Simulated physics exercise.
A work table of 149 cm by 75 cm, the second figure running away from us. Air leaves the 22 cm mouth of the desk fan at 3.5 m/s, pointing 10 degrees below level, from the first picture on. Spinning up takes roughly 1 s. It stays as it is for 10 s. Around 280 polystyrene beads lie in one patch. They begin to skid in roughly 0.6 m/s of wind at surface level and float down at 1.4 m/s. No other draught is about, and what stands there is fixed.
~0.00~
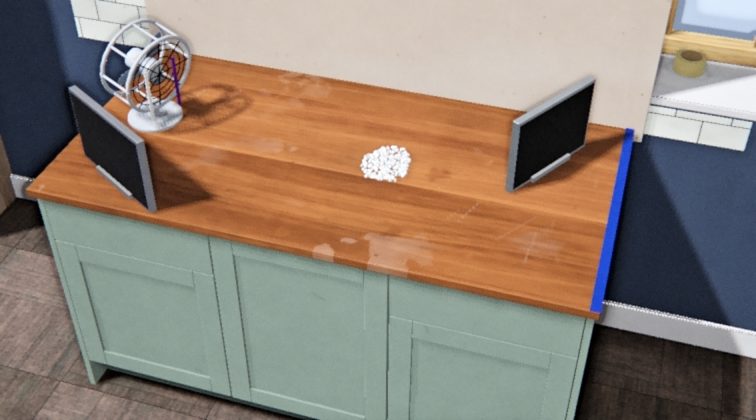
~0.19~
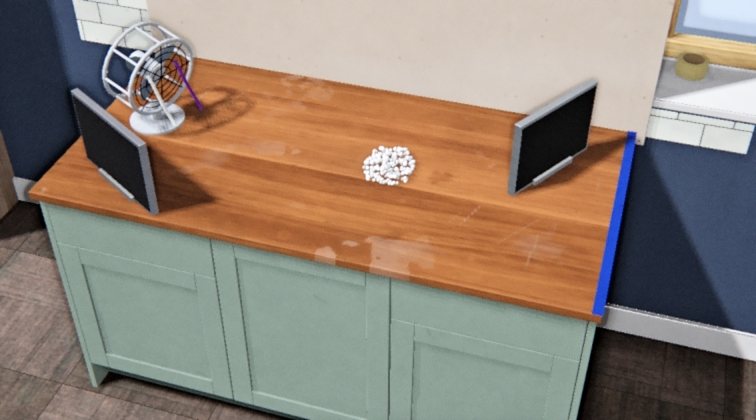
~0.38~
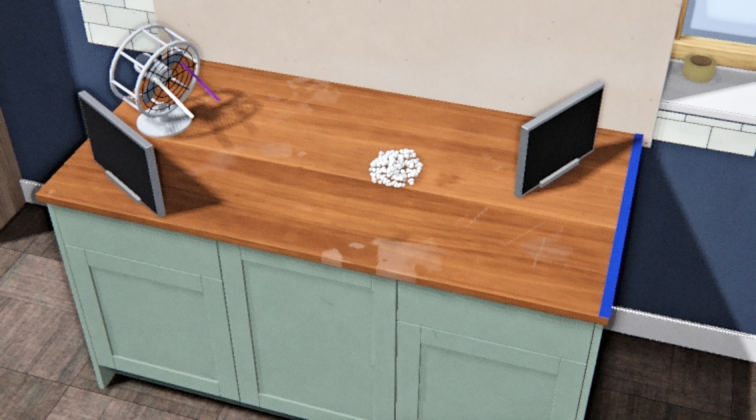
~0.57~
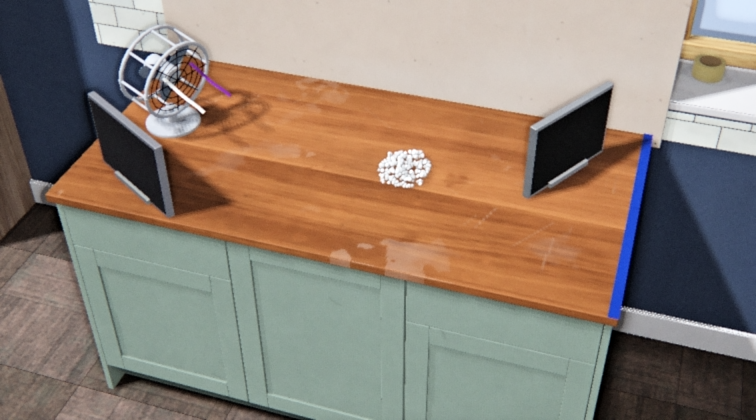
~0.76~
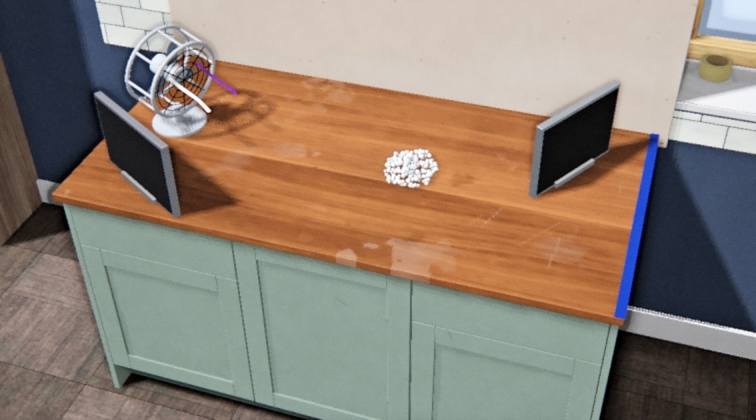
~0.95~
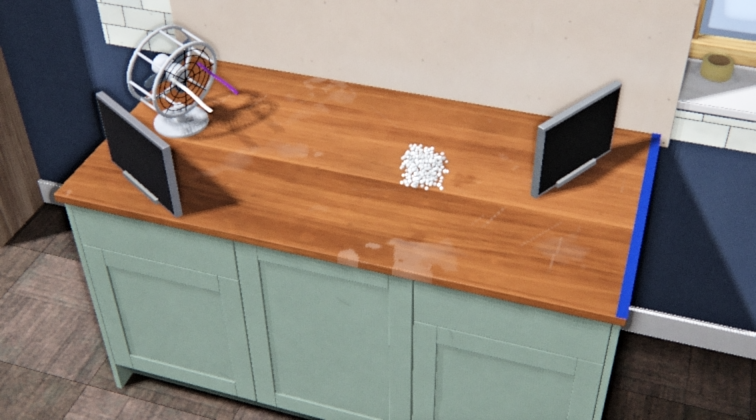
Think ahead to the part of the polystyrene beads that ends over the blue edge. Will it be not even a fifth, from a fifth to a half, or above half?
By then above half are over the blue edge.
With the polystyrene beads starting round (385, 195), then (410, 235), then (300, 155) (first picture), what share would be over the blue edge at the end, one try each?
In turn about 80 %, 30 %, 70 %.
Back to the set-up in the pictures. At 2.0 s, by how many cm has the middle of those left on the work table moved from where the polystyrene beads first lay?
Roughly 60 cm.
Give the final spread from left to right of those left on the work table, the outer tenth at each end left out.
Roughly 20 cm.
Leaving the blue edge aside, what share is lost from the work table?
Near 0 %.
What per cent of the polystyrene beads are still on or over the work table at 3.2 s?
Near 30 %.
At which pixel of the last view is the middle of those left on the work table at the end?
Near (597, 141).
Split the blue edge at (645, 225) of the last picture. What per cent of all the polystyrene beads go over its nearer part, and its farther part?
Some 4 % nearer, 70 % farther.
After 2.0 s, 48 % are over the blue edge; the middle of those still in play is near (635, 133); 10 % have settled or left.
After 3.2 s, 74 % are over the blue edge; the middle of those still in play is near (592, 144); 80 % have settled or left.
After 5.5 s, 75 % are over the blue edge; the middle of those still in play is near (598, 141); 83 % have settled or left.
After 10.0 s, at the end, 78 % are over the blue edge; the middle of those still in play is near (597, 141).
